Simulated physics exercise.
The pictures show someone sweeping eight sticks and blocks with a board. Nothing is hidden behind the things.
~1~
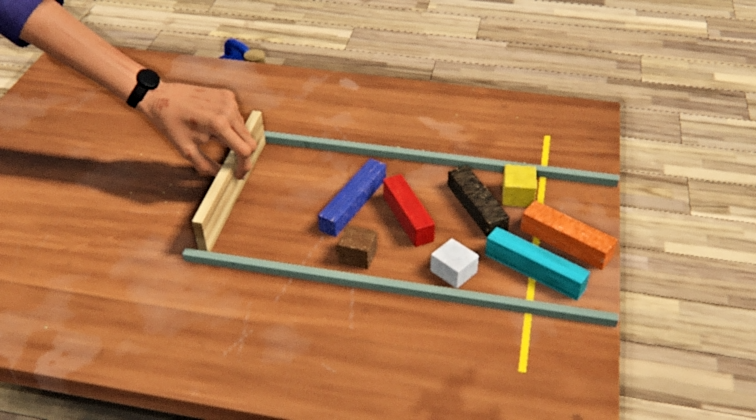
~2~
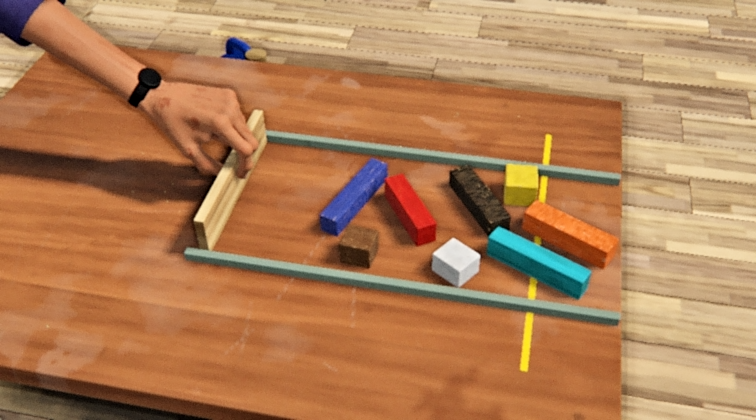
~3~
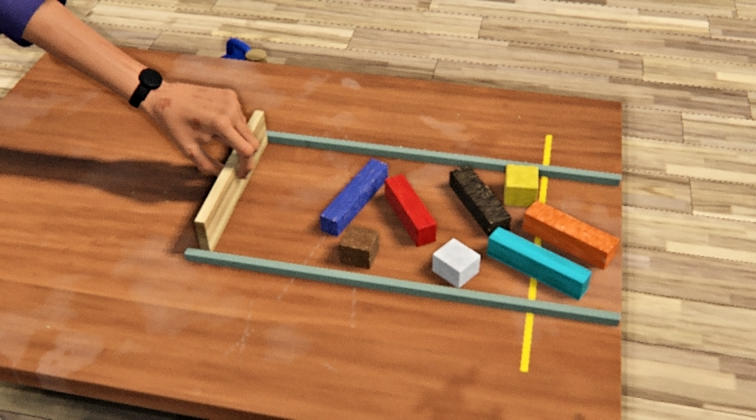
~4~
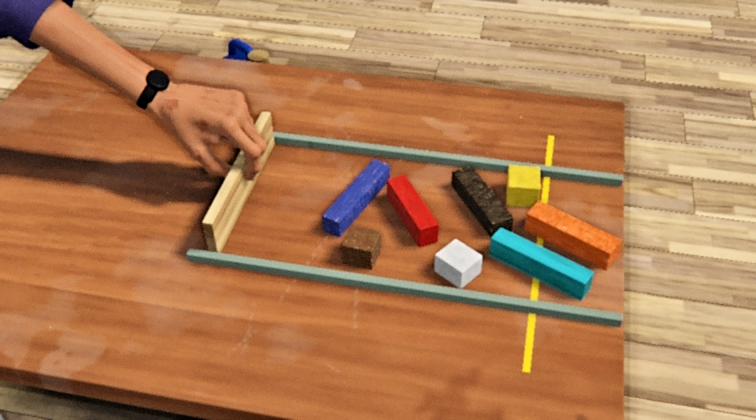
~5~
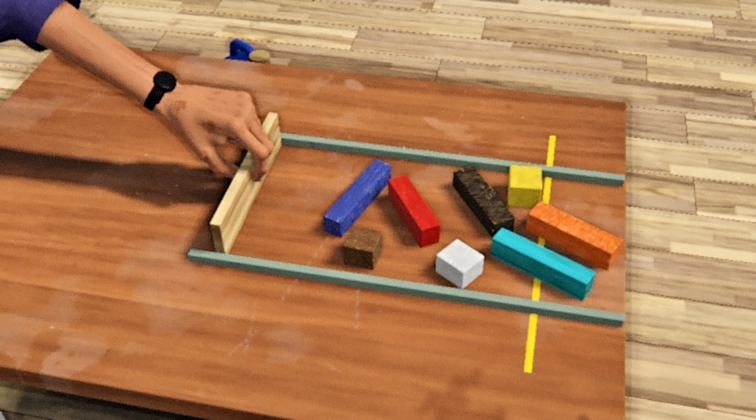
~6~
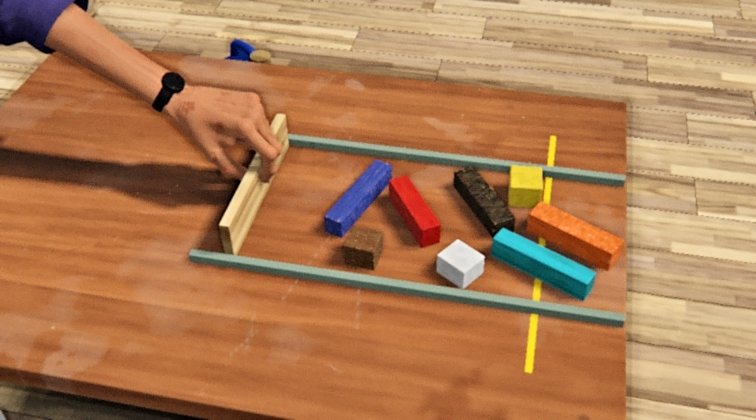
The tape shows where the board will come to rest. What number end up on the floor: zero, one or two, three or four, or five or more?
The number that fall off is one or two.
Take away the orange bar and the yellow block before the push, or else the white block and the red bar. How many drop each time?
First 0, then 0.
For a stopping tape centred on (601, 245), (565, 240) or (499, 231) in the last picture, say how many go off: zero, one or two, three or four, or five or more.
Taking them in turn, five or more; three or four; zero.
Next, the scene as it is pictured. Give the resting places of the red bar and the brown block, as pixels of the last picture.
Near (576, 232) and (556, 276).
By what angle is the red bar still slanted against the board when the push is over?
Some 0 degrees.
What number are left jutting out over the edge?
Overhanging: 2.
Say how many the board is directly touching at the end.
2 of them.
A little later, none off yet; orange bar at rest near (574, 235); turquoise stick at rest near (542, 264); yellow block at rest near (525, 187).
Next, none off yet; orange bar shifted a little near (613, 244); turquoise stick shifted a little near (588, 273); yellow block shifted well along near (586, 193).
When it is over, the number that fall off is one or two; down, orange bar.
